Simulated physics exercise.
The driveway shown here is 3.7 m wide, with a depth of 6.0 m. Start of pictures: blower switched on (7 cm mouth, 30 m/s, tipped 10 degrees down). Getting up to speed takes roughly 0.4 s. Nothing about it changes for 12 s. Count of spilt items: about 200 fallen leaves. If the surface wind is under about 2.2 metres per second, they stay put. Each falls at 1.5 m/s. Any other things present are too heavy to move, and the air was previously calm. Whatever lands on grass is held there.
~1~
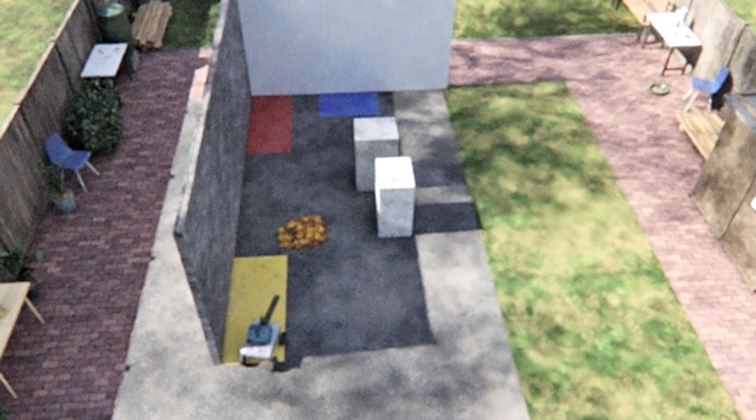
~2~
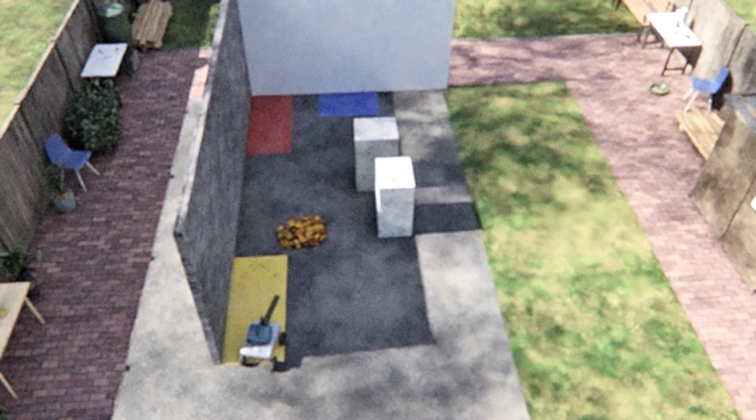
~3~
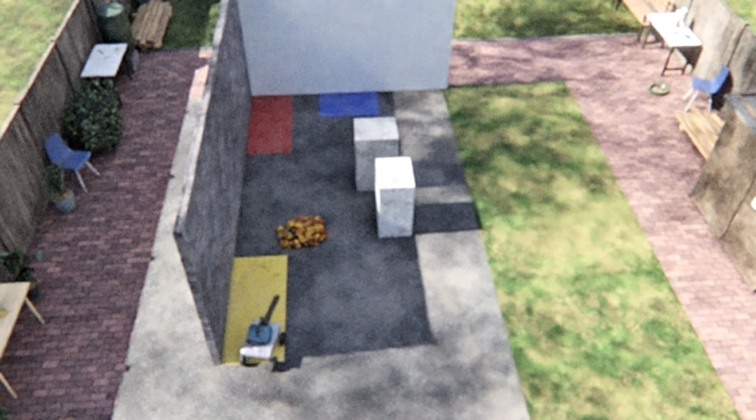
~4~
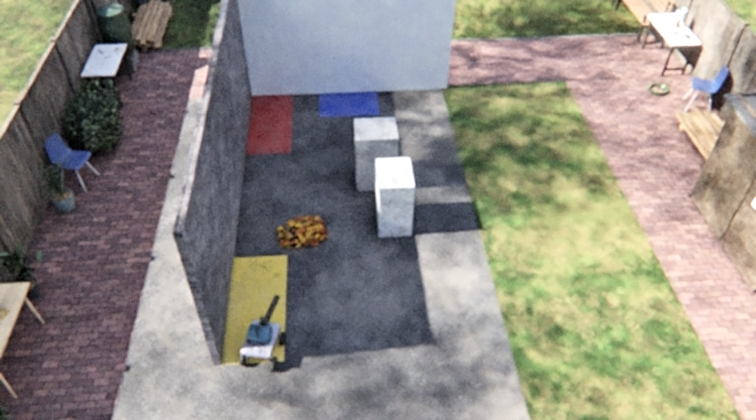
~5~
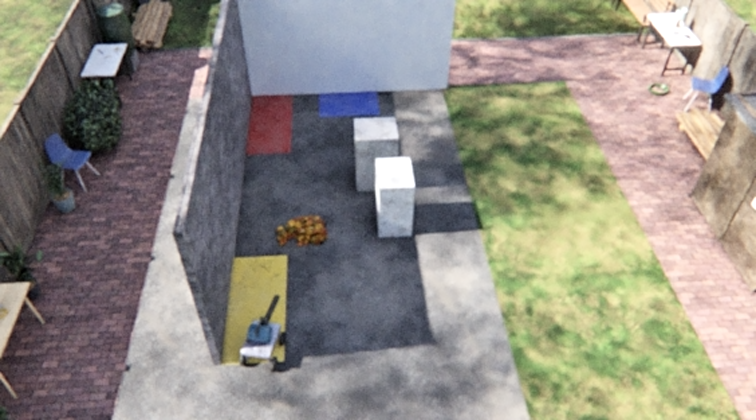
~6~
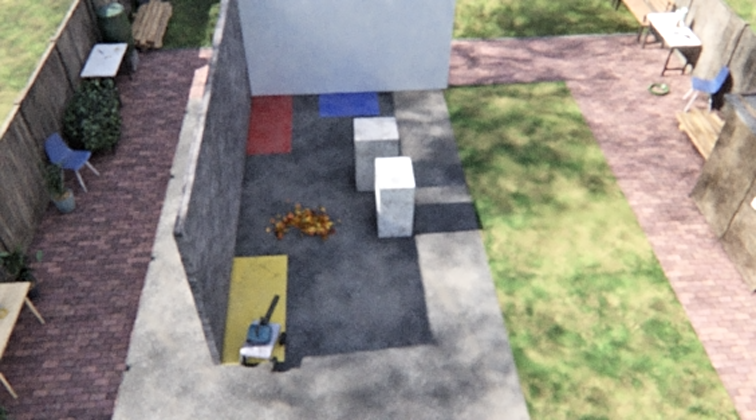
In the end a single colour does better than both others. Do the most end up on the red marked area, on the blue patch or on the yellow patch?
It is blue.
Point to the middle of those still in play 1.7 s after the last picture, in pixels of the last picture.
I'd point to somewhere around (347, 141).
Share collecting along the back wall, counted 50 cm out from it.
Share: Approx. 40 %.
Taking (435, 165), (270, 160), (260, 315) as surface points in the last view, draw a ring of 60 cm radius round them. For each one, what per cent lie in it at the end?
Estimates in listed order: 0 %; 10 %; 0 %.
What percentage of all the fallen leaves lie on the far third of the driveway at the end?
About 80 percent.
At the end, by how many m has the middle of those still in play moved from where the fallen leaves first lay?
3.2 m.
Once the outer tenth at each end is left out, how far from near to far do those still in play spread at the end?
2.0 m, roughly.
Then, 1.7 s after the last picture, 0 % are on the yellow patch, 4 % on the red marked area and 2 % on the blue patch; the middle of those still in play is near (347, 141); 4 % have settled or left.
Then, 3.1 s after the last picture, 0 % are on the yellow patch, 4 % on the red marked area and 33 % on the blue patch; the middle of those still in play is near (357, 126); 8 % have settled or left.
Then, 5.8 s after the last picture, 0 % are on the yellow patch, 8 % on the red marked area and 36 % on the blue patch; the middle of those still in play is near (355, 114); 18 % have settled or left.
Then, 11.2 s after the last picture, at the end, 0 % are on the yellow patch, 9 % on the red marked area and 34 % on the blue patch; the middle of those still in play is near (355, 108).
